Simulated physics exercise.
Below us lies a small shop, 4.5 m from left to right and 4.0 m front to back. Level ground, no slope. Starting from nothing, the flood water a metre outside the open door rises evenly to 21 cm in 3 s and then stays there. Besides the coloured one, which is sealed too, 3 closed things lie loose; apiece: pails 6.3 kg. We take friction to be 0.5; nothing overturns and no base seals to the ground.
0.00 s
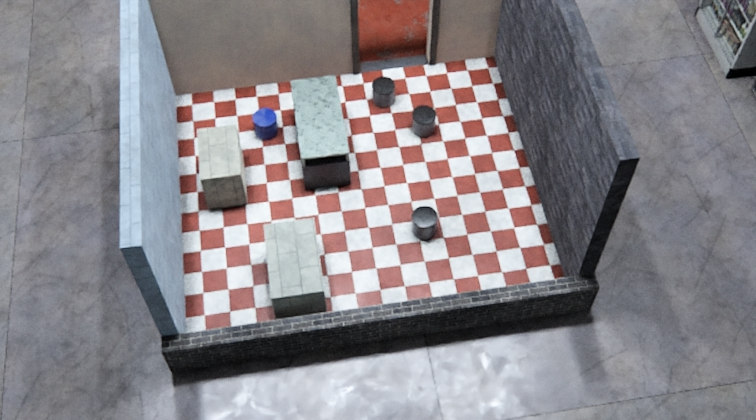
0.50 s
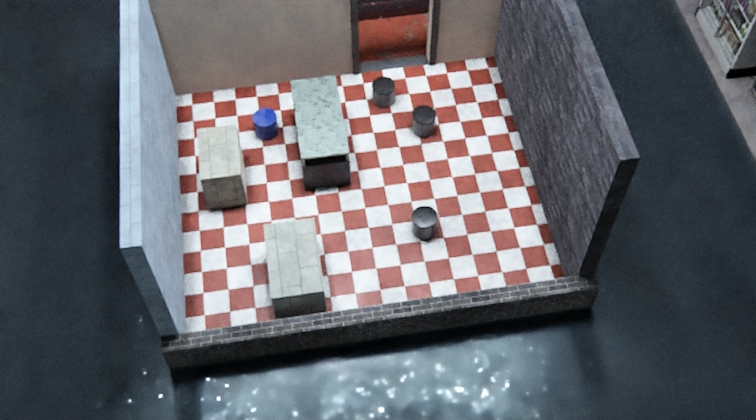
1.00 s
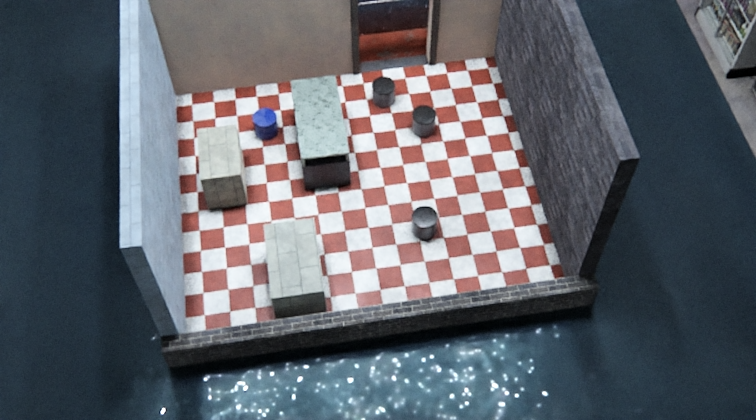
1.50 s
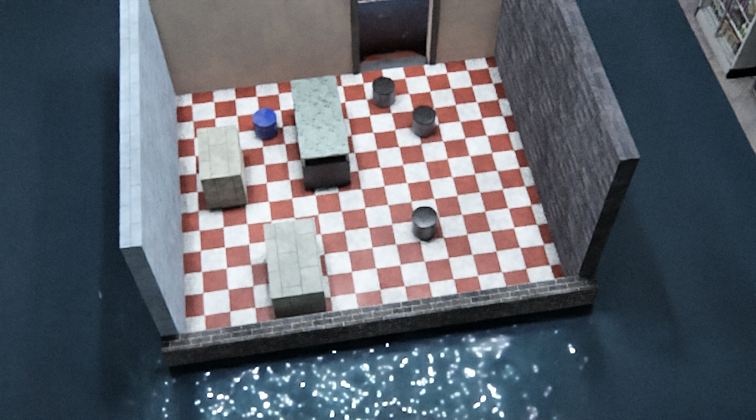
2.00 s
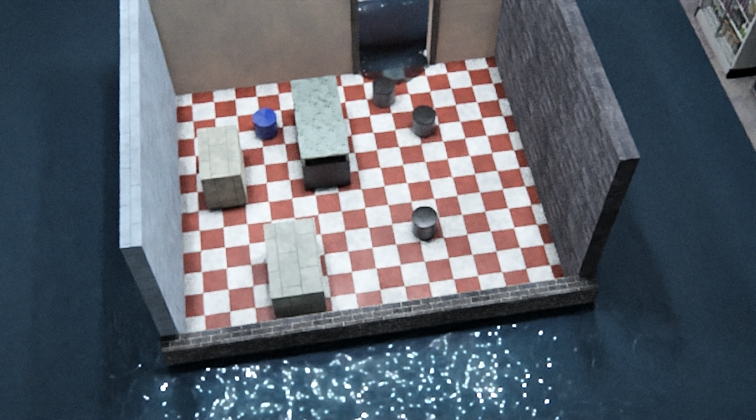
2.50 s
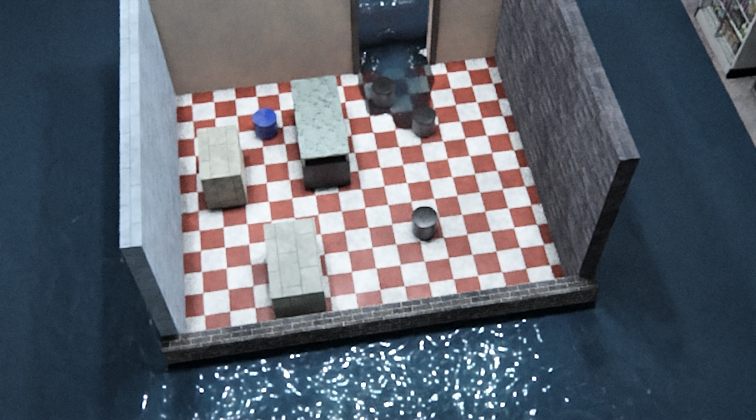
Dark water spread over the ground around a small shop with a red and white checked floor, then came through the back doorway and crept around the nearest dark containers, while everything inside stayed put.
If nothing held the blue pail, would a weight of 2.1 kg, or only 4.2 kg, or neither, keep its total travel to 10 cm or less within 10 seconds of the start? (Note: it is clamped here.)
2.1 kg would.
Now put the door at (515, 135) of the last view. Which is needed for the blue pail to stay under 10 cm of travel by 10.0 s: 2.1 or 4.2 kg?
Both masses fail.
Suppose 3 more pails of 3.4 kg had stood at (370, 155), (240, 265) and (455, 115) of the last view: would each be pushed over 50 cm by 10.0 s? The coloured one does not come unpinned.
Order as asked: Goes beyond / stays within / goes beyond.
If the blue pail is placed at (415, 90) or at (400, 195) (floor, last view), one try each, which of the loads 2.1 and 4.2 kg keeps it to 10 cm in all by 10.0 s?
The first try gives failure with both; the second gives failure with both.
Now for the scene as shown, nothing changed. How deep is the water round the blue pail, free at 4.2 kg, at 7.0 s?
Close to 0 cm deep.
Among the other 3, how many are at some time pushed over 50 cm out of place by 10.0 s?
The number is 3.
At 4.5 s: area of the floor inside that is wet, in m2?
About 7.5 m2.
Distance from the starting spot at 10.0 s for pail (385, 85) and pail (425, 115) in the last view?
250 cm and 200 cm respectively.
After 3.5 s the blue pail would be 0 cm from its start with 2.1 kg and 0 cm from its start with 4.2 kg; 0 cm of water round it then.
After 4.5 s the blue pail would be 0 cm from its start with 2.1 kg and 0 cm from its start with 4.2 kg; 0 cm of water round it then.
After 7.0 s the blue pail would be 0 cm from its start with 2.1 kg and 0 cm from its start with 4.2 kg; 0 cm of water round it then.
After 10.0 s the blue pail would be 0 cm from its start with 2.1 kg and 0 cm from its start with 4.2 kg; 2 cm of water round it then.
